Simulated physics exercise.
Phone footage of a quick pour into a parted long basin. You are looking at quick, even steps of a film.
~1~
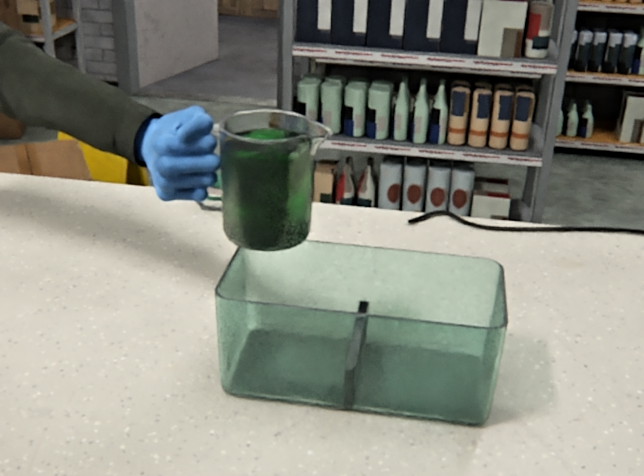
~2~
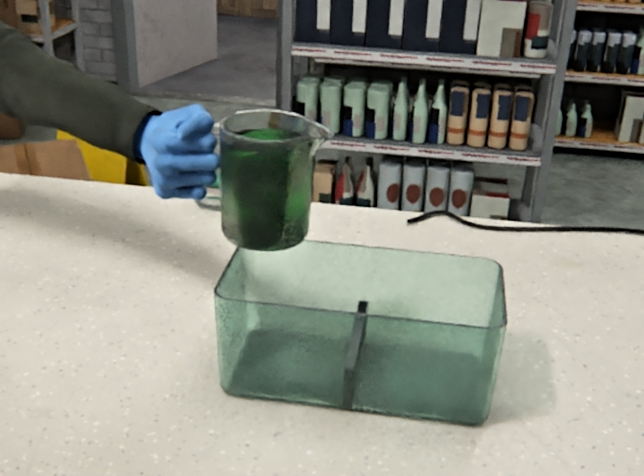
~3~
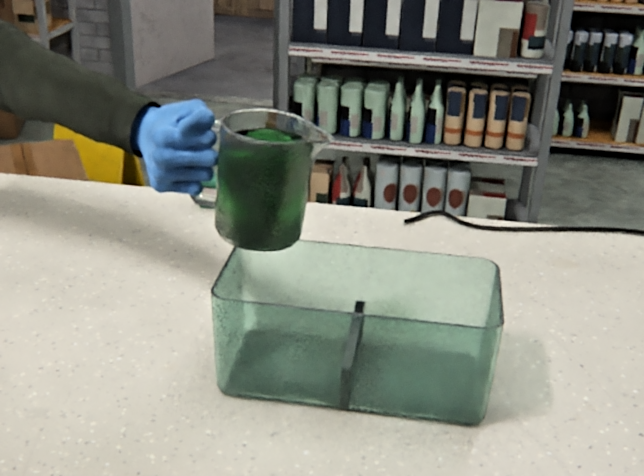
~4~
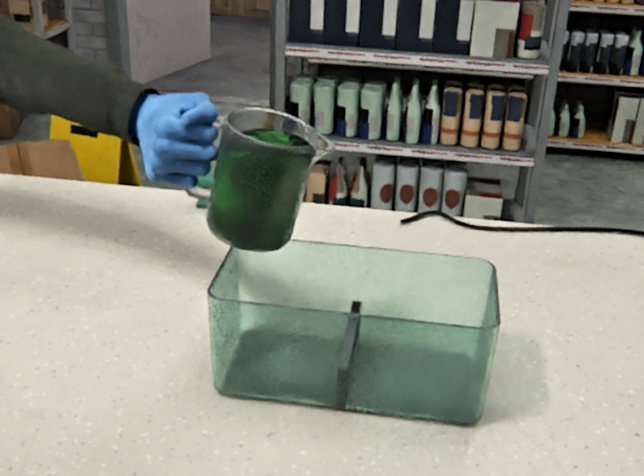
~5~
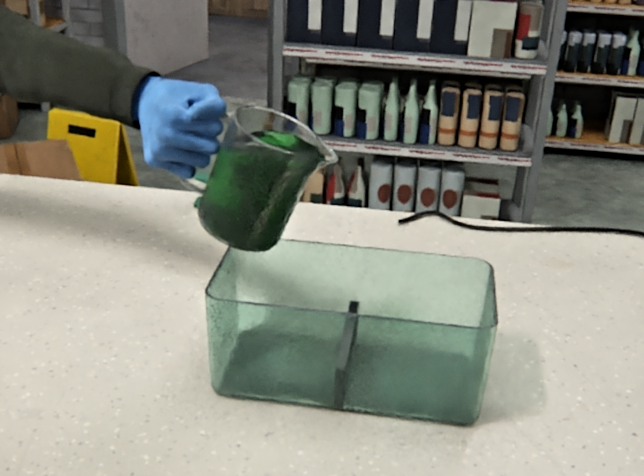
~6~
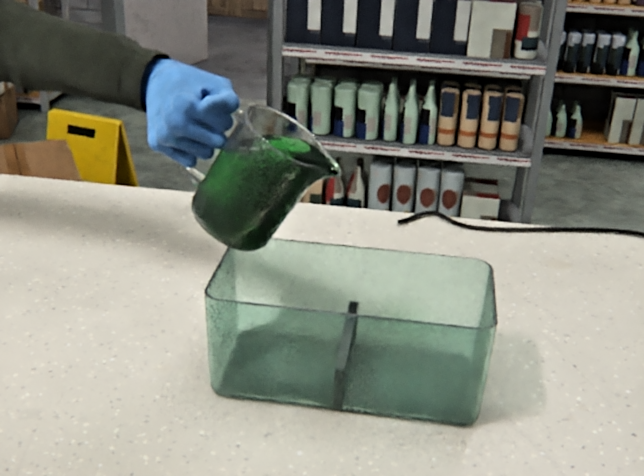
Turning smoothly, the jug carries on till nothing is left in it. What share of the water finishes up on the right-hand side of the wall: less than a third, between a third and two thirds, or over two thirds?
Over two thirds.
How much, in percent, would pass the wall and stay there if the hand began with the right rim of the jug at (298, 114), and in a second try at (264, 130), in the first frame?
Roughly 30 % and 5 %.
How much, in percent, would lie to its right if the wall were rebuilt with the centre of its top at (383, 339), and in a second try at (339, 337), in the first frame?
Note - case one near 35 %, case two near 95 %.
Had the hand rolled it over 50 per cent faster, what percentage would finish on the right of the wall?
75 per cent or thereabouts.
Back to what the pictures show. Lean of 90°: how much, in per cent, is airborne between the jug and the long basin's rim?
I'd reckon some 15 per cent.
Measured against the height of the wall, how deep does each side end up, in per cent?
10 per cent for the left part, 50 for the right.
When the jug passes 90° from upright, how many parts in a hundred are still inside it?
I'd reckon near 65 percent is still held at that tilt.
A moment on, the jug is tipped on its side and 63 per cent is still to pour, 0 is left of the wall and 19 right of it.
Next, the jug is tipped right over and 16 per cent is still to pour, 11 is left of the wall and 64 right of it.
Then the jug is tipped right over and 1 per cent is still to pour, 19 is left of the wall and 78 right of it.
Later the jug is tipped right over and 0 per cent is still to pour, 22 is left of the wall and 78 right of it.
In the end 22 per cent lies left of the wall, 78 right of it and 1 outside.
